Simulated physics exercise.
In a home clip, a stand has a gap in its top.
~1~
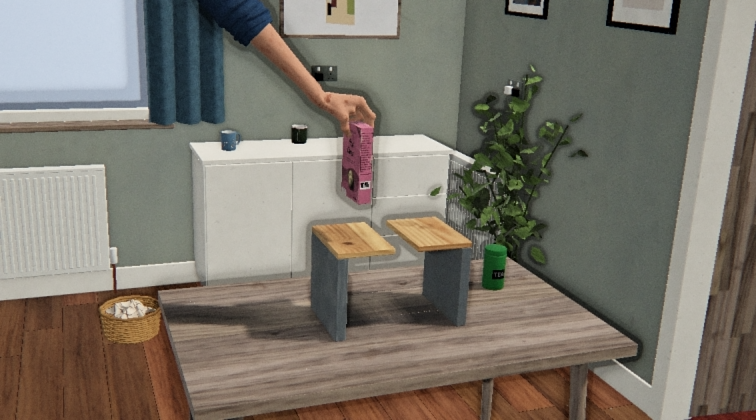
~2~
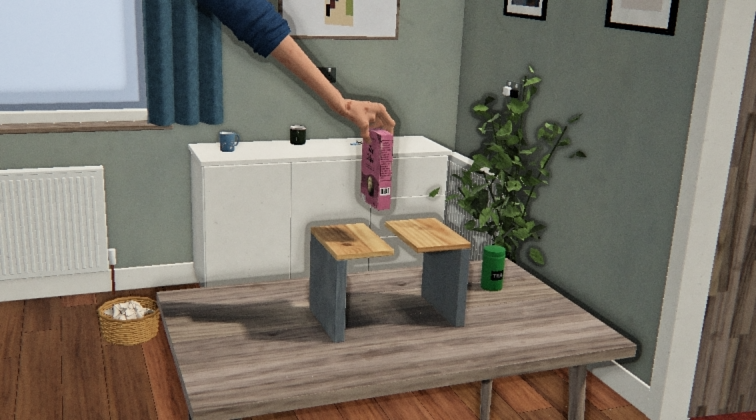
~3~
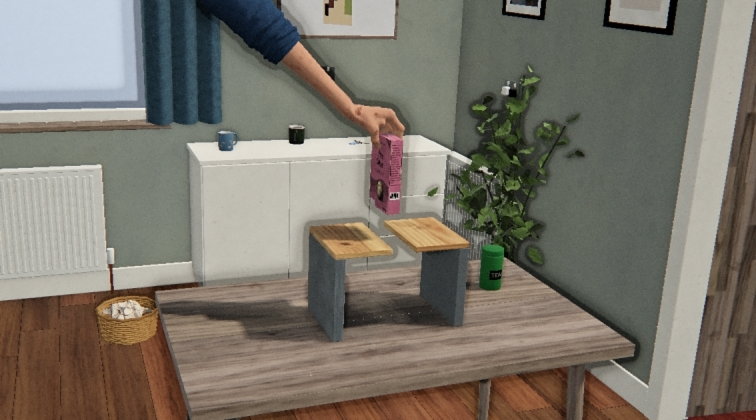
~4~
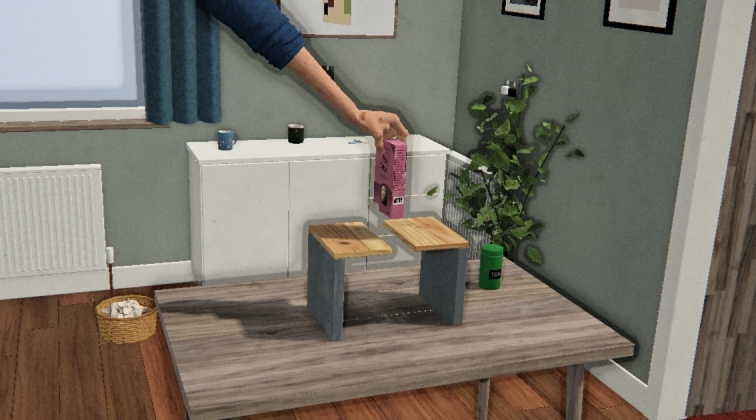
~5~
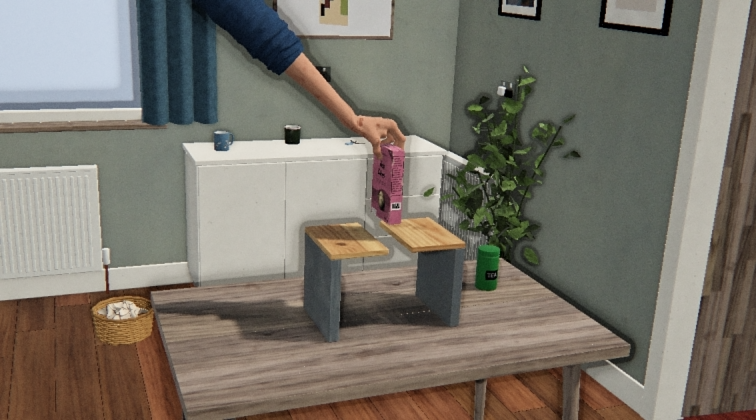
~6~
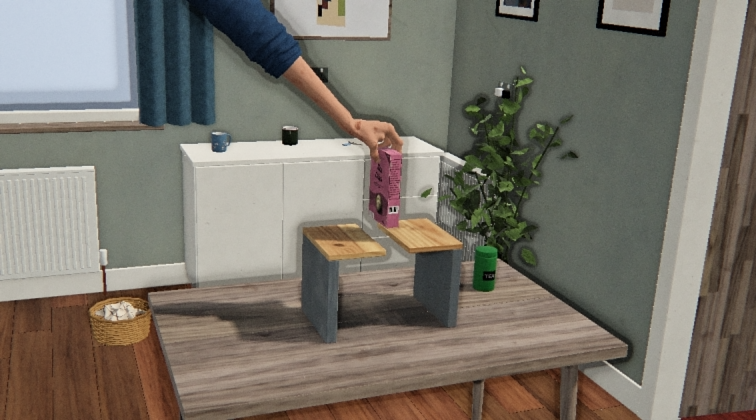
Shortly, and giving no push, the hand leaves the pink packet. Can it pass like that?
I foresee it heading down to the table.
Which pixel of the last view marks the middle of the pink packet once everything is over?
At about (380, 285).
Then, 0.20 s on from there, pink packet shifted a little near (384, 203).
Then, 0.30 s on from there, pink packet shifted about its own width near (382, 253).
Then, 0.40 s on from there, pink packet shifted well along near (381, 276).
Then, 0.80 s on from there, pink packet shifted well along near (380, 285).
In the end, moved from the start, pink packet; green jar unmoved. At the end, from the last picture's camera, pink packet near (380, 285). The packet drops through.
